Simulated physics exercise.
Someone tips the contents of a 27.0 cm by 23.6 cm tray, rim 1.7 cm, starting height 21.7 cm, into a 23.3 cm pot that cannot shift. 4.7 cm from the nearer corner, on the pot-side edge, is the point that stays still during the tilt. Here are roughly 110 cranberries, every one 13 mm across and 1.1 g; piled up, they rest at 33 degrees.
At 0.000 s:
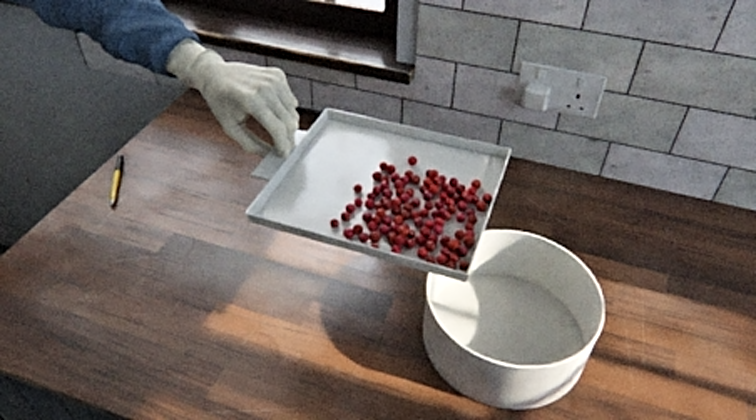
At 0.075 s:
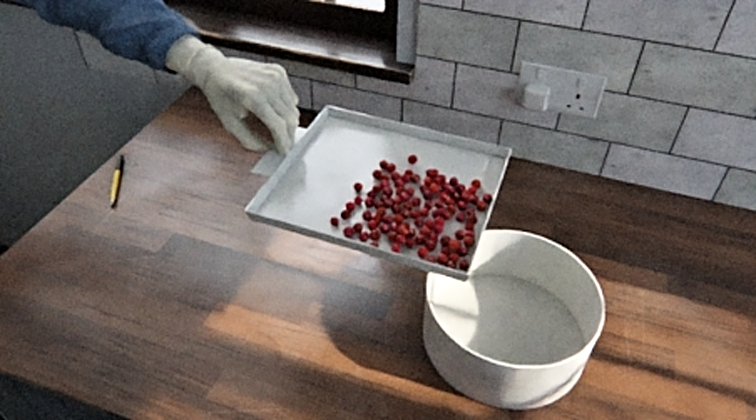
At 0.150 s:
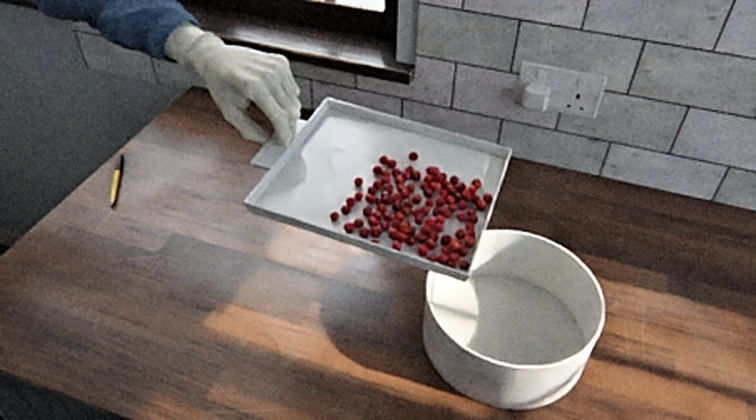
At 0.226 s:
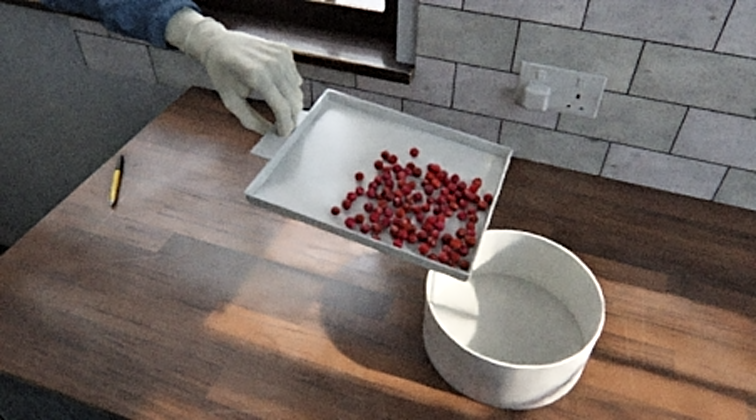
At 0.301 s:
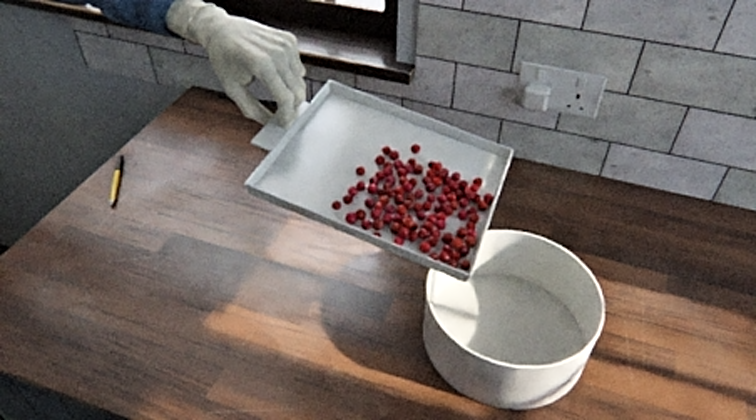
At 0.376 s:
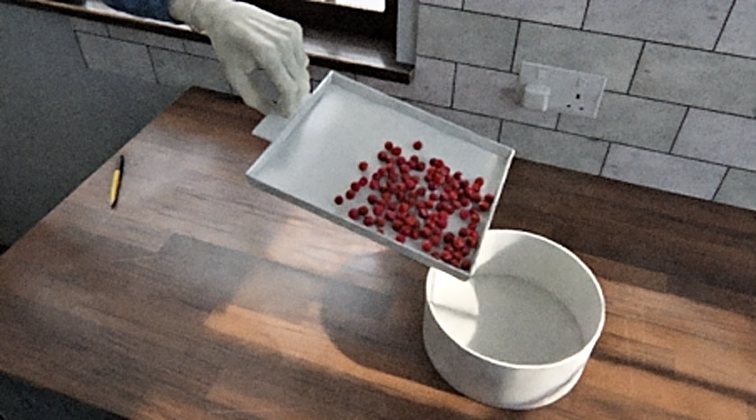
On a wooden kitchen worktop, a gloved hand raises the handle end of a metal tray of cranberries, tilting it towards a white pot.
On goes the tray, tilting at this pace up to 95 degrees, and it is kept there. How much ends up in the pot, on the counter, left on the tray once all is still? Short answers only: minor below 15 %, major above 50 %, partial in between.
Pot: Major, counter: Minor, left on the tray: Minor.
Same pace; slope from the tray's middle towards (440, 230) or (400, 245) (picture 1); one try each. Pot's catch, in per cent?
Roughly 60 per cent on the first try and 15 per cent on the second.
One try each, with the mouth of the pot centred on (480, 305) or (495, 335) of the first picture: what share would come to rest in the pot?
I'd say some 80 per cent for the first and some 65 per cent for the second.
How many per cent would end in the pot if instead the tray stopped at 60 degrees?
I'd put it at close to 0 per cent.
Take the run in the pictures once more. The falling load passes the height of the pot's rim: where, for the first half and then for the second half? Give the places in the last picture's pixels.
Roughly (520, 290) to begin with, later roughly (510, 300).
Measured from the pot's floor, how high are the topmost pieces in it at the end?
I'd put it at close to 2.5 centimetres.
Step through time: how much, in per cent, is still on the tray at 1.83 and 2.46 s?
First 100, then 15.
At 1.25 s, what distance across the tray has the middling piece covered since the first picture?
By then it sits near 2 cm from where it began.
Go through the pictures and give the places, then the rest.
The first picture shows tray tilt 0 degrees, front corners at (249, 212) and (467, 272); middle of the pieces at (424, 213); pot at (514, 292).
The second picture shows tray tilt 1 degrees, front corners at (248, 209) and (467, 272); middle of the pieces at (425, 212).
The third picture shows tray tilt 4 degrees, front corners at (248, 201) and (468, 272), lowest corner right back; middle of the pieces at (425, 210).
The fourth picture shows tray tilt 7 degrees, front corners at (248, 192) and (468, 273), lowest corner right back; middle of the pieces at (426, 208).
The fifth picture shows tray tilt 10 degrees, front corners at (249, 183) and (469, 273), lowest corner right back; middle of the pieces at (427, 206).
The sixth picture shows tray tilt 14 degrees, front corners at (250, 174) and (470, 273), lowest corner right back; middle of the pieces at (429, 204); pot at (514, 292). The tray's pace is about 45 degrees a second.
Then, at 1.25 s, tilt 52 degrees; the tray holds 100 %, the pot 0 %.
After 1.83 s, tilt 77 degrees; the tray holds 100 %, the pot 0 %.
After 2.46 s, tilt 95 degrees; the tray holds 15 %, the pot 80 %.
In the end, at 3.3 s, pot 95 %, counter 5 %, tray 0 %.
